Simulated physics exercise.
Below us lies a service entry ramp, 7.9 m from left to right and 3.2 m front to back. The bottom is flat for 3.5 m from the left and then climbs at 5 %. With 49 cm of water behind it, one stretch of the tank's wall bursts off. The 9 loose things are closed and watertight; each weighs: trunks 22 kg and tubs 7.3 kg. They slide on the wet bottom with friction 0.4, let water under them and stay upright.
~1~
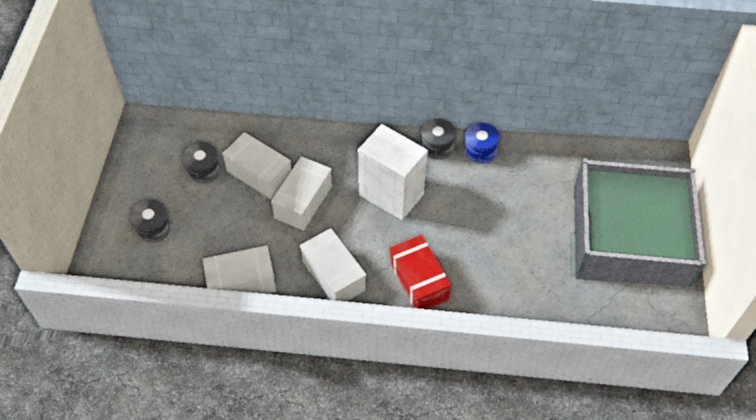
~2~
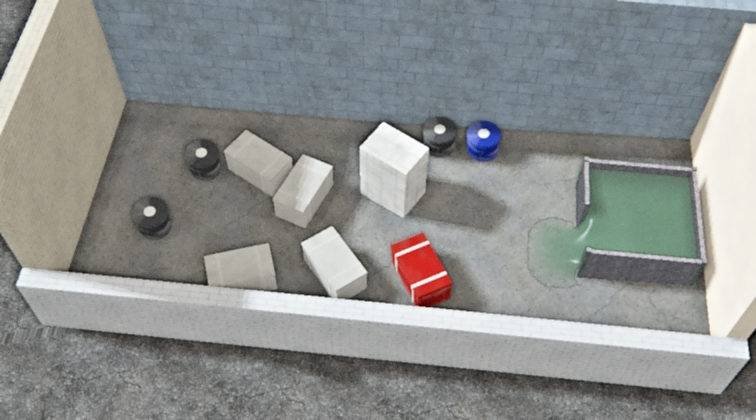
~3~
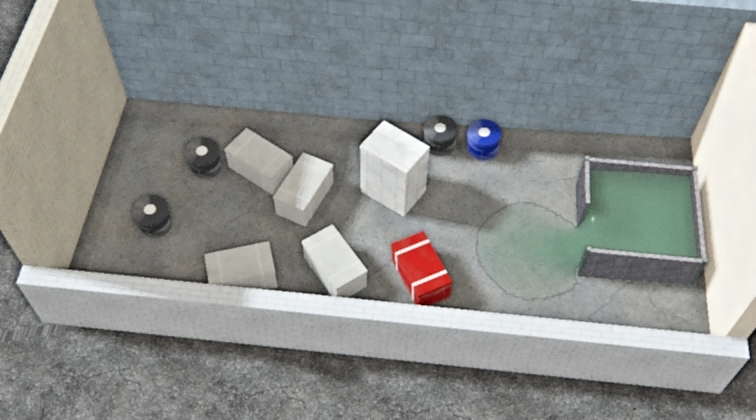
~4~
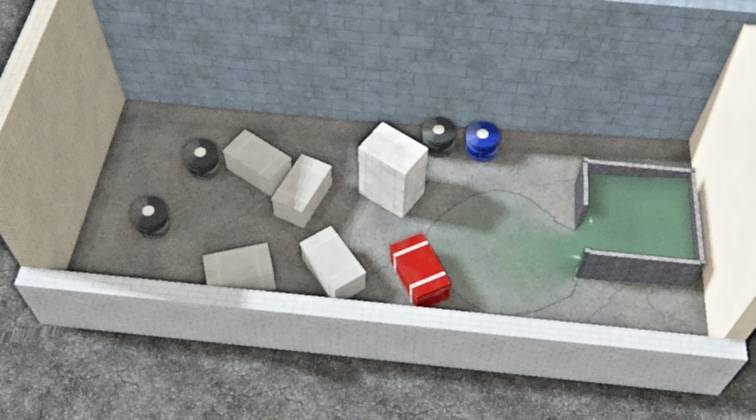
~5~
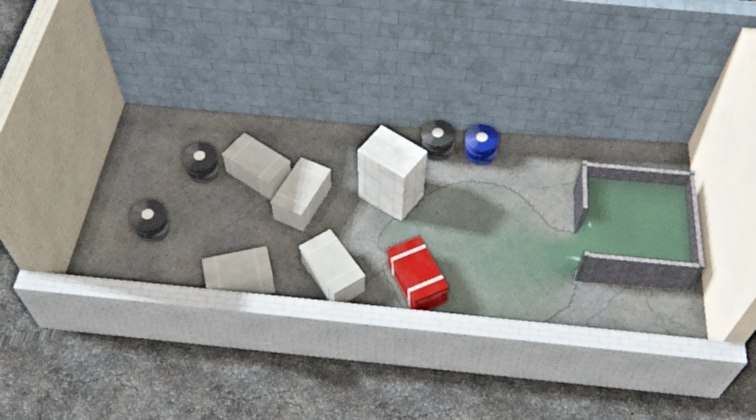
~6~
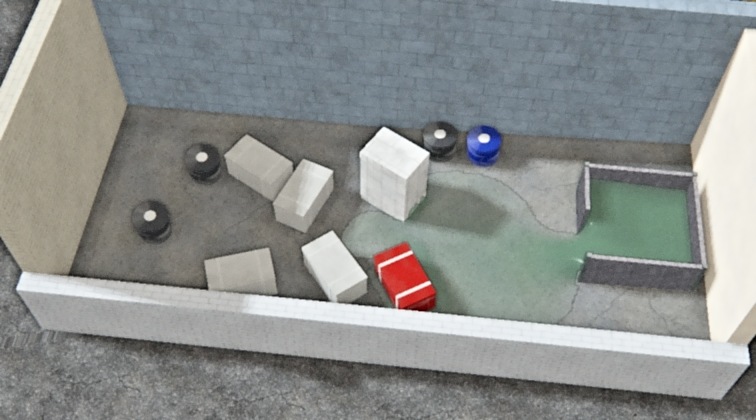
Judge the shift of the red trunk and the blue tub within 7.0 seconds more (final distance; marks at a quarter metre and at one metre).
The red trunk gets carried off, the blue tub holds its place.
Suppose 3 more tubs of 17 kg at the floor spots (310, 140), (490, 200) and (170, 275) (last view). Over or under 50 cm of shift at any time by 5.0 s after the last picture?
In turn: Short of it, less, past it.
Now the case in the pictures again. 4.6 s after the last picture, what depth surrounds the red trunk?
About 6 cm.
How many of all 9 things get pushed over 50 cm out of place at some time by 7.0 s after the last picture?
I count 6.
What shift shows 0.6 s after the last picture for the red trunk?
About 80 cm.
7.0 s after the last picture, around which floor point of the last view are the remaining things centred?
Near (282, 170).
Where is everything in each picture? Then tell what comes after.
The first frame shows the red trunk at (421, 266), on the bottom; the blue tub at (483, 136) rests on the ground; water covers 1.7 m2; 0 of 9 have shifted.
The second frame shows the red trunk at (422, 264) rests on the ground; the blue tub at (485, 134), on the bottom; 2.2 m2 under water; 0 of 9 have shifted.
The third frame shows the red trunk at (423, 263), on the bottom; the blue tub at (486, 132), on the bottom; 3.0 m2 under water; 0 of 9 have shifted.
The fourth frame shows the red trunk at (421, 264) rests on the ground; the blue tub at (484, 134), on the bottom; water covers 4.2 m2; 0 of 9 have shifted.
The fifth frame shows the red trunk at (419, 268), on the bottom; the blue tub at (483, 137) rests on the ground; 5.3 m2 under water; 0 of 9 have shifted.
The sixth frame shows the red trunk at (406, 275), on the bottom, 21 cm from its start; the blue tub at (485, 139) rests on the ground; water covers 6.3 m2; 1 of 9 have shifted.
Then, 0.6 s after the last picture the red trunk is near (354, 281), 0.8 m from its start, aground; the blue tub is near (485, 139), 0.0 m from its start, aground; 0 afloat.
Then, 2.6 s after the last picture the red trunk is near (193, 253), 2.8 m from its start, afloat; the blue tub is near (485, 139), 0.0 m from its start, aground; 2 afloat.
Then, 4.6 s after the last picture the red trunk is near (193, 211), 3.0 m from its start, afloat; the blue tub is near (485, 139), 0.0 m from its start, aground; 5 afloat.
Then, 7.0 s after the last picture the red trunk is near (231, 198), 2.6 m from its start, afloat; the blue tub is near (485, 139), 0.0 m from its start, aground; 6 afloat.
